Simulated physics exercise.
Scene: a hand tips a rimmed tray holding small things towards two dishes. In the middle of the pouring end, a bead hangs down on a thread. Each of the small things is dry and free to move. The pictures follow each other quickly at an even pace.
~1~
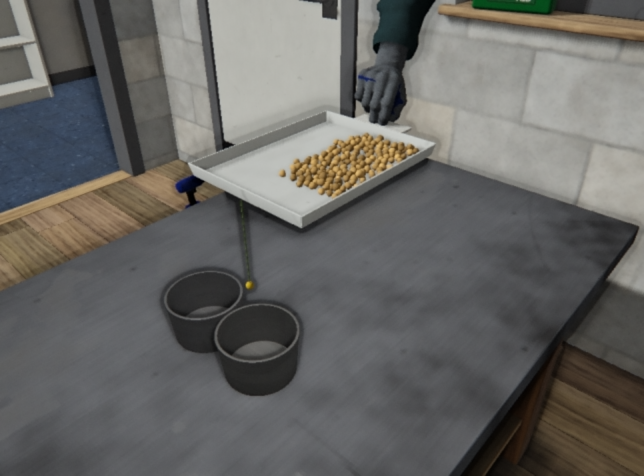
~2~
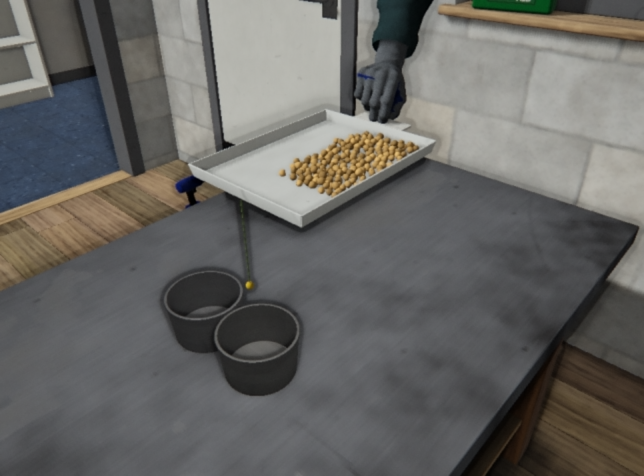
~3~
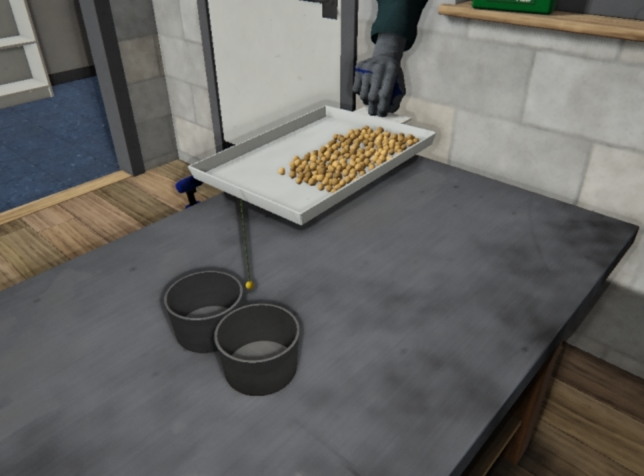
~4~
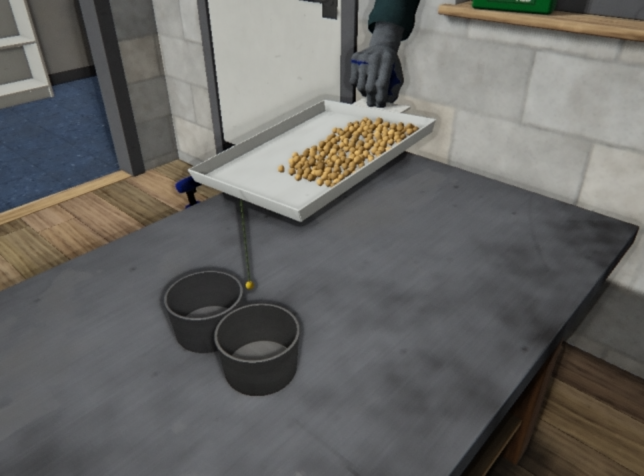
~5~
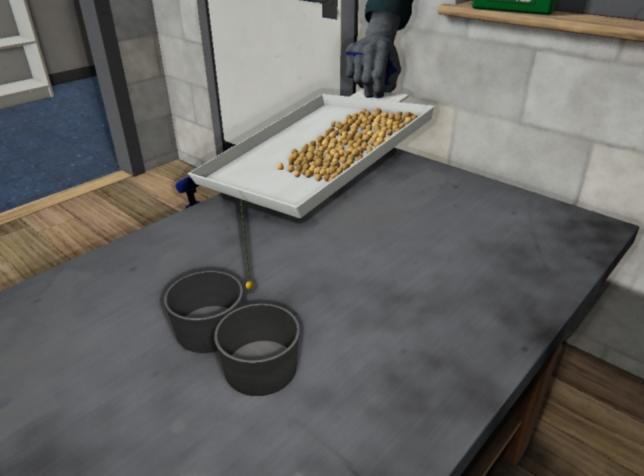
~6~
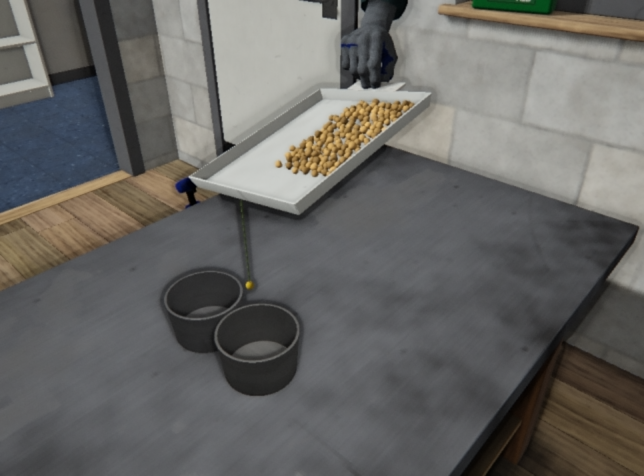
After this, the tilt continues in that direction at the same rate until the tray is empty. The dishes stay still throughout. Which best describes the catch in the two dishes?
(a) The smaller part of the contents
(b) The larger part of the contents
Option a: The smaller part of the contents.
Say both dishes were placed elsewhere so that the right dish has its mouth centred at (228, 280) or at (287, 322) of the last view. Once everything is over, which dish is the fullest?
Trial one goes to the right of the two, trial two to the left of the two.
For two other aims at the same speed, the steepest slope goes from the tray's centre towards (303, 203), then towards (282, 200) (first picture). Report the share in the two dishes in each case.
About 30 % and about 70 %.
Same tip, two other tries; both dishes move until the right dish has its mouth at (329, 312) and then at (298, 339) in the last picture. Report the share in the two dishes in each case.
0 % and 0 %.
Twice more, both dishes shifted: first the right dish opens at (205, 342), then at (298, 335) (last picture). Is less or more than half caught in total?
Try 1: Not up to half; try 2: Not up to half.
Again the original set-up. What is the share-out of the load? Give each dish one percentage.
Out of every hundred, close to 20 go left and close to 0 go right.
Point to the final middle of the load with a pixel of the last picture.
Around (217, 297).
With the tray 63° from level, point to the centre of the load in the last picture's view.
Close to (225, 175).
Just after the last frame, tray tipped steeply; the larger part on the tray; just a few in the left dish; just a few outside both; about a tenth in the air.
A moment on, tray tipped past a quarter turn; roughly a quarter on the tray; about a tenth in the left dish; roughly a third outside both; roughly a third in the air.
Further on, tray tipped past a quarter turn; roughly a quarter in the left dish; the larger part outside both.
When it is over, tray tipped past a quarter turn; not one in the right dish; roughly a quarter in the left dish; the larger part outside both.
